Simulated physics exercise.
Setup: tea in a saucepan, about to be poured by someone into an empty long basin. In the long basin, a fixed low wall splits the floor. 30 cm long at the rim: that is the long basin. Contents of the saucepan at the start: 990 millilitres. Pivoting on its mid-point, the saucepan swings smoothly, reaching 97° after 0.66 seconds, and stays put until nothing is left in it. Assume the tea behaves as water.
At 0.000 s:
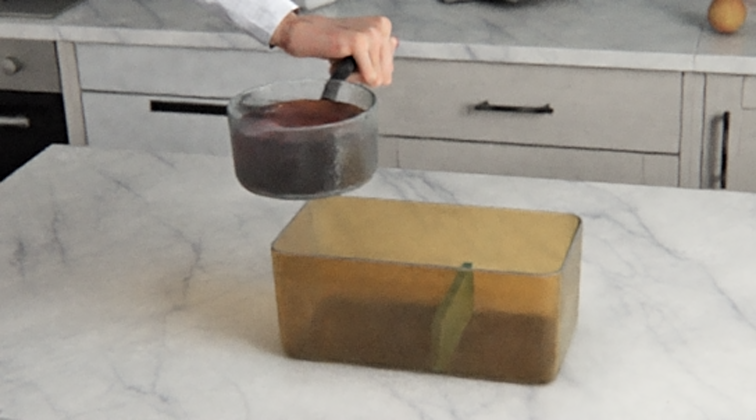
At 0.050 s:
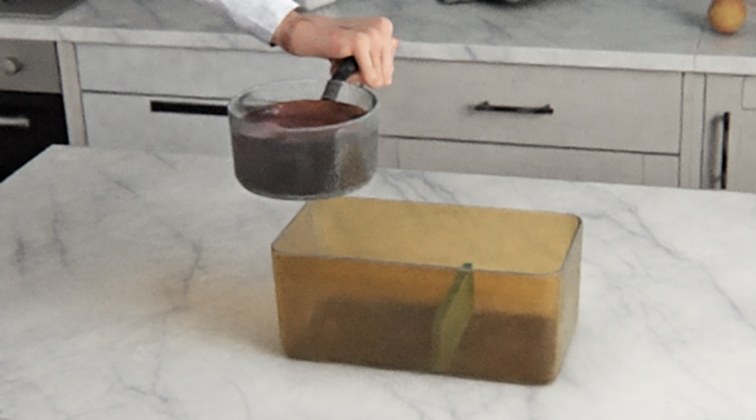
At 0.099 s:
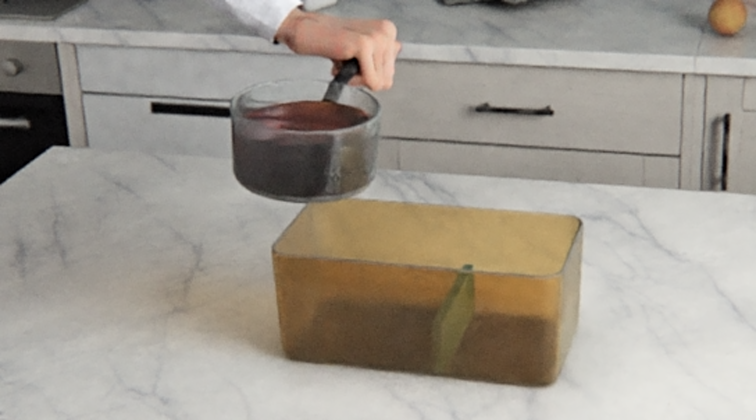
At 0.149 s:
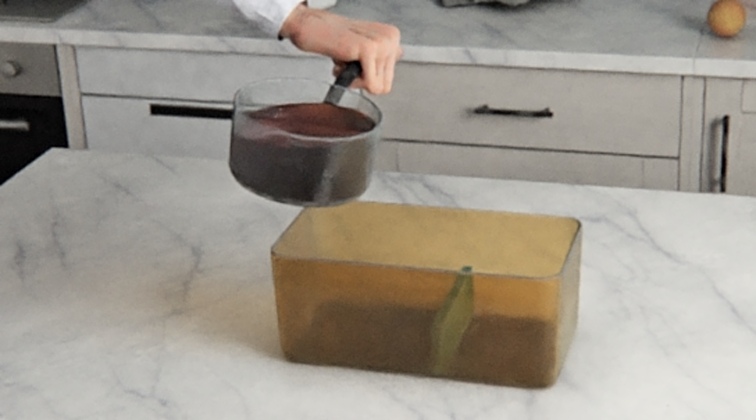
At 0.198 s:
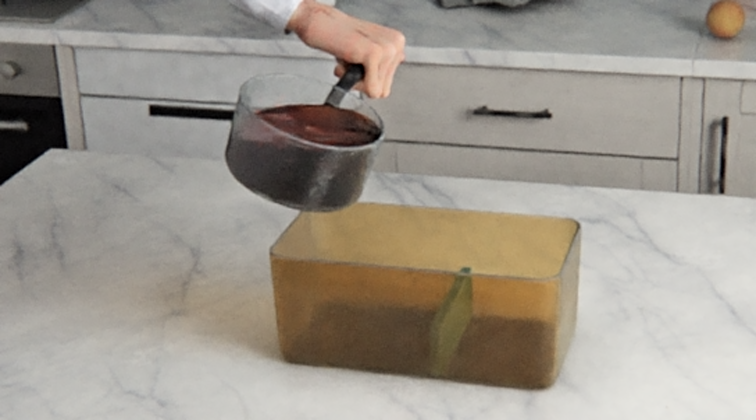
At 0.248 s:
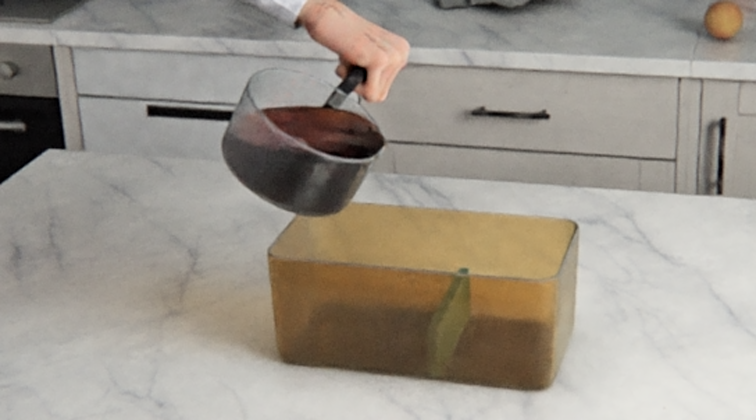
A glass saucepan of dark liquid, held by its handle in someone's hand, started out level above a marble counter, then tilted gradually to the right beside a long amber basin with a greenish divider.
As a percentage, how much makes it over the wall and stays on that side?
Some 7 per cent makes it over and stays.
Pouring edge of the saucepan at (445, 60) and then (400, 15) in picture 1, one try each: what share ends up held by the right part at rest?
I'd expect close to 85 per cent and then close to 65 per cent.
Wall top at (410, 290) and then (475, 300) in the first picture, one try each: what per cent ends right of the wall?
Around 60 and 10 percent, in that order.
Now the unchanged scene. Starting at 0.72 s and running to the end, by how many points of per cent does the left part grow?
That amounts to roughly 10 per cent of the whole.
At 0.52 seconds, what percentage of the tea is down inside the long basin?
I'd estimate some 34 percent of the liquid.
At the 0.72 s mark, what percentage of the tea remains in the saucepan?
Share remaining: Approx. 12 %.
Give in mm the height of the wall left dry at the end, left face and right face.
The left comes to roughly 22 mm and the right to roughly 54 mm.
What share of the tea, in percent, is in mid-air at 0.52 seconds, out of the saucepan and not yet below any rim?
Close to 28 per cent, I'd say.
Then, 0.52 s in, the tilt is 87° and 38 per cent is still to pour, 32 is left of the wall and 2 right of it.
Then, 0.72 s in, the tilt is 97° and 11 per cent is still to pour, 79 is left of the wall and 5 right of it.
Then, 0.93 s in, the tilt is 97° and 3 per cent is still to pour, 85 is left of the wall and 6 right of it.
Then, 1.16 s in, the tilt is 97° and 1 per cent is still to pour, 88 is left of the wall and 7 right of it.
Finally, 89 per cent lies left of the wall, 7 right of it and 5 outside.
